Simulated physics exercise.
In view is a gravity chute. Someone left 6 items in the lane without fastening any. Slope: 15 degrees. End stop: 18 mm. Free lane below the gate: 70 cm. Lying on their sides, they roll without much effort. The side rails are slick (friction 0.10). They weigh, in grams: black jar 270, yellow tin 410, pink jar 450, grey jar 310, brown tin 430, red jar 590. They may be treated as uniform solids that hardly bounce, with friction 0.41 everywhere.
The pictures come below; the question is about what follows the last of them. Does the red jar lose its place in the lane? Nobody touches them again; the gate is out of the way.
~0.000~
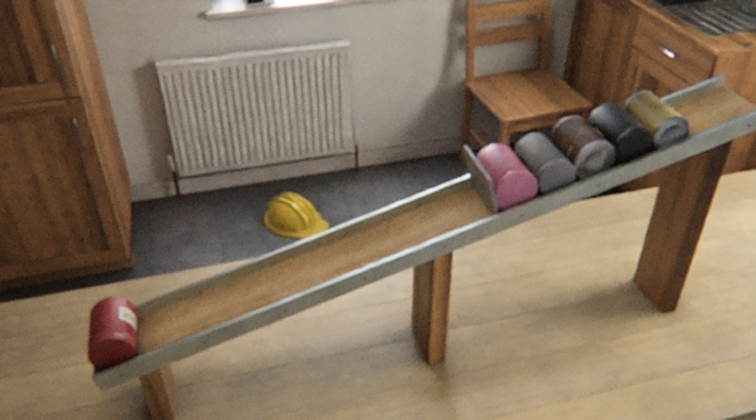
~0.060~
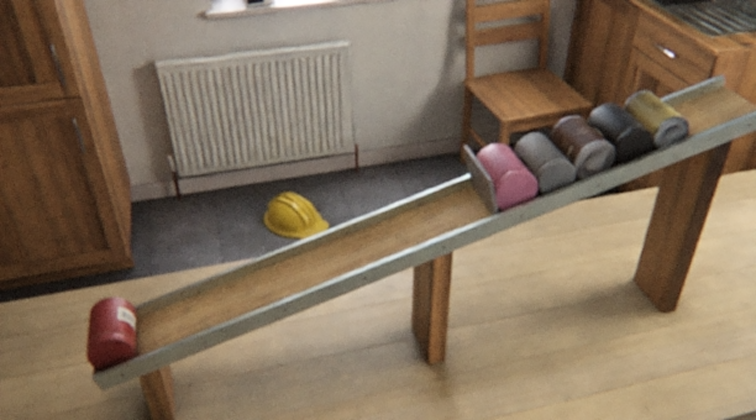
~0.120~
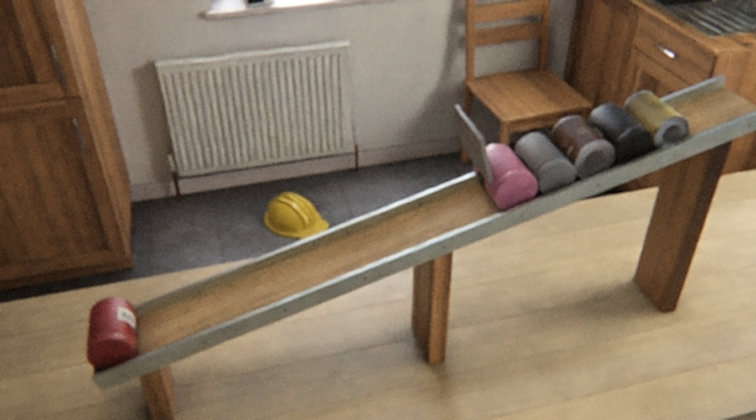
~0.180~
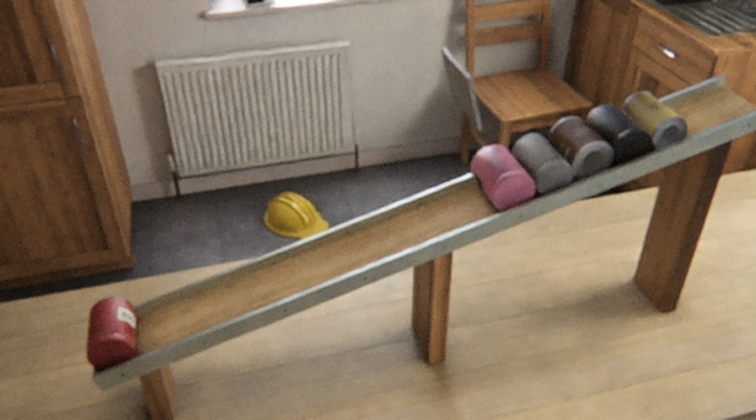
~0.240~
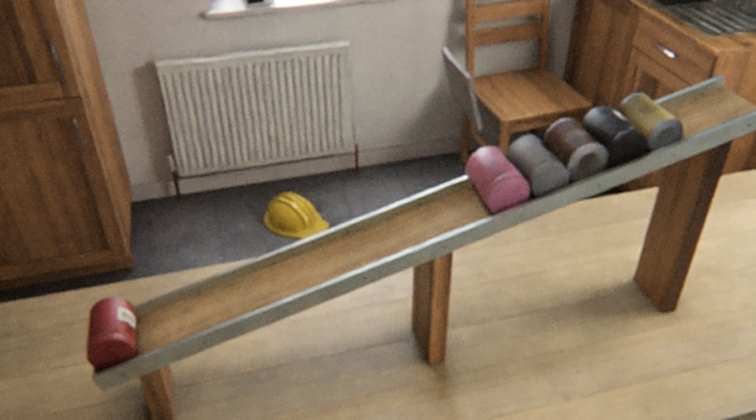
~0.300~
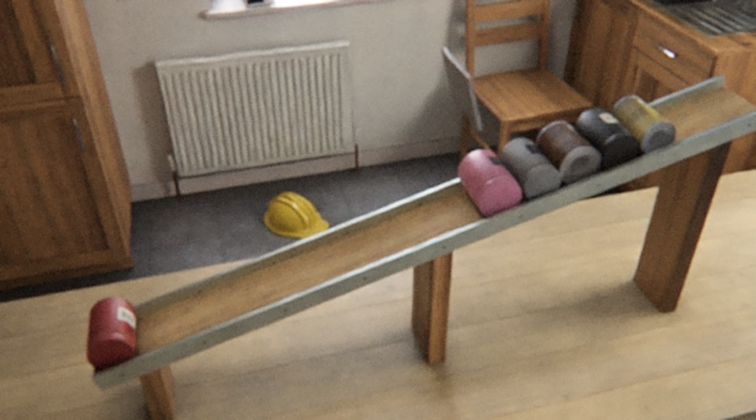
Yes. It is going to exit the lane.
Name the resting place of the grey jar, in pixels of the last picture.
It settles somewhere near (101, 333).
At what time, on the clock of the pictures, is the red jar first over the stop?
It happens at about 1.2 s.
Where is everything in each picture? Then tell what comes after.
Gate shut; red jar (113, 333); black jar (620, 134), in the first picture.
Gate shut; pink jar (505, 177); grey jar (544, 164), in the second picture.
Leader 78 cm from the stop; brown tin (582, 147); black jar (620, 134), in the third picture.
Leader 78 cm from the stop; yellow tin (653, 121); pink jar (502, 178), in the fourth picture.
Leader 77 cm from the stop; grey jar (537, 166); brown tin (575, 150), in the fifth picture.
Leader 75 cm from the stop; red jar (112, 333); black jar (606, 139), in the sixth picture.
By 0.70 s, leader 49 cm from the stop; red jar near (112, 333).
By 1.00 s, leader 12 cm from the stop; red jar near (112, 333).
By 1.50 s, pink jar and red jar now over the stop.
When it is over (2.1 s), over the stop, pink jar and red jar; the other 4 in the lane.
